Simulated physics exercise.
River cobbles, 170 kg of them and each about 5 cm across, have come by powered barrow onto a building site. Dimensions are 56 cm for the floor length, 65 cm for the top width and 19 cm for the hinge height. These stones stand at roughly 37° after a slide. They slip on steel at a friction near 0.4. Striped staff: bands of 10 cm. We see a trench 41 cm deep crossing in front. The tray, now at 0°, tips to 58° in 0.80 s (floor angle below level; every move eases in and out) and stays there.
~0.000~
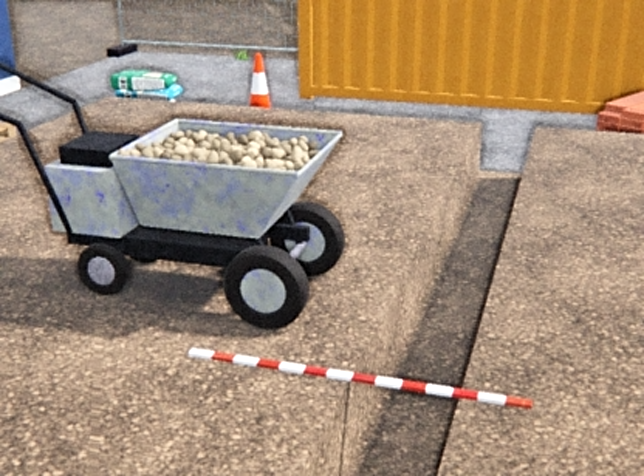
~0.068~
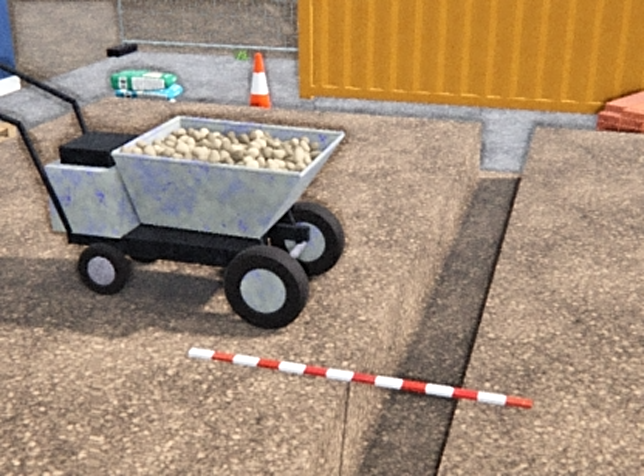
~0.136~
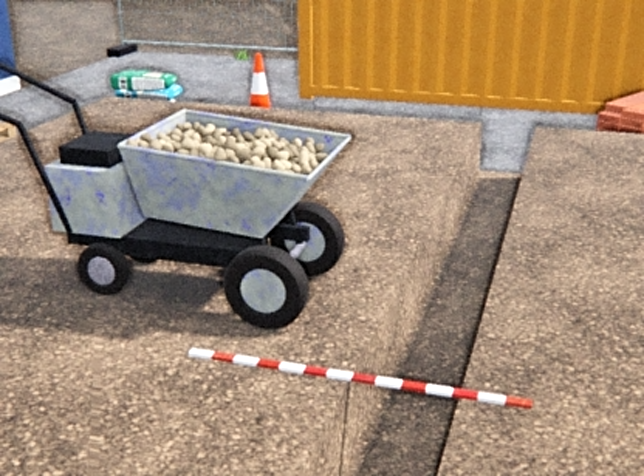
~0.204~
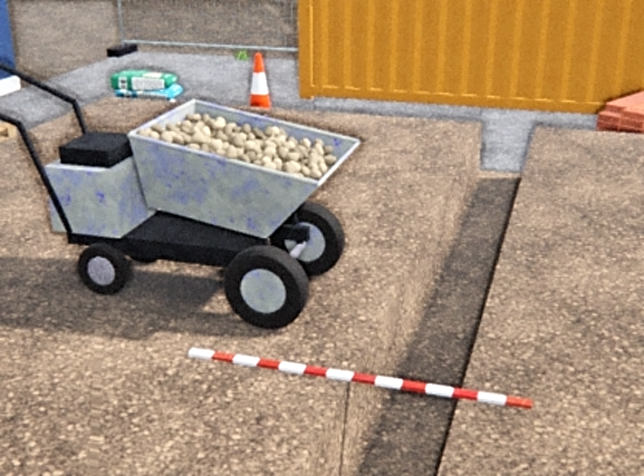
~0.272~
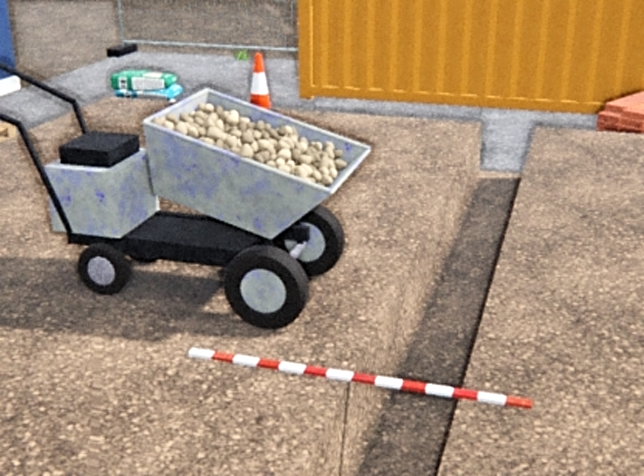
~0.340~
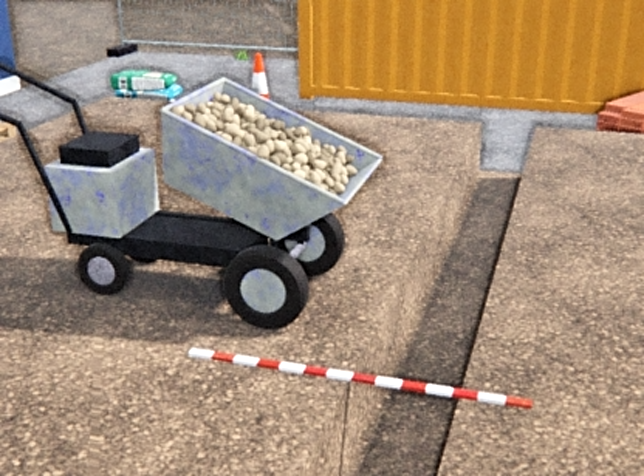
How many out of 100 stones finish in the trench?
About 43 of them.
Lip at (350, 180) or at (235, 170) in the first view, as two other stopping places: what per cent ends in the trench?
Near 20 per cent from the first place, 45 from the second.
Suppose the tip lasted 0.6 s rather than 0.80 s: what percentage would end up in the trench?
It would be near 40 percent.
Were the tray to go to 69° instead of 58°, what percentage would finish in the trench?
The trench would hold about 75% of it.
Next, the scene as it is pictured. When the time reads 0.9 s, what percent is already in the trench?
By that point it's something like 10 in a hundred.
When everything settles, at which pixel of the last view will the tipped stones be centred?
Somewhere around (447, 388) in the last picture.
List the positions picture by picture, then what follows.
In the first frame, lip at (298, 174), floor tilted 0°, highest stones at (231, 140).
In the second frame, the tray is at 1°, its lip at (301, 175); the top of the load is at (225, 137); the stones move at 0.3 m/s on average.
In the third frame, the tray is at 4°, its lip at (308, 179); the top of the load is at (221, 132); the stones move at 0.6 m/s on average.
In the fourth frame, the tray is at 9°, its lip at (319, 184); the top of the load is at (202, 124); the stones move at 0.8 m/s on average.
In the fifth frame, the tray is at 16°, its lip at (331, 192); the top of the load is at (210, 115); the stones move at 0.9 m/s on average.
In the sixth frame, the tray is at 23°, its lip at (345, 203); the top of the load is at (222, 106); the stones move at 1.0 m/s on average.
After 0.6 s the floor is at 49°; 100 % in the tray; the foremost stones are at (376, 218).
After 0.9 s the floor is at 58°; 90 % in the tray, 10 % in the trench; the foremost stones are at (466, 306).
After 1.2 s the floor is at 58°; 63 % in the tray, 26 % in the trench, 11 % past the trench; the foremost stones are at (583, 345).
After 3.2 s the floor is at 58°; 45 % in the tray, 43 % in the trench, 12 % past the trench; the foremost stones are past the picture's edge.
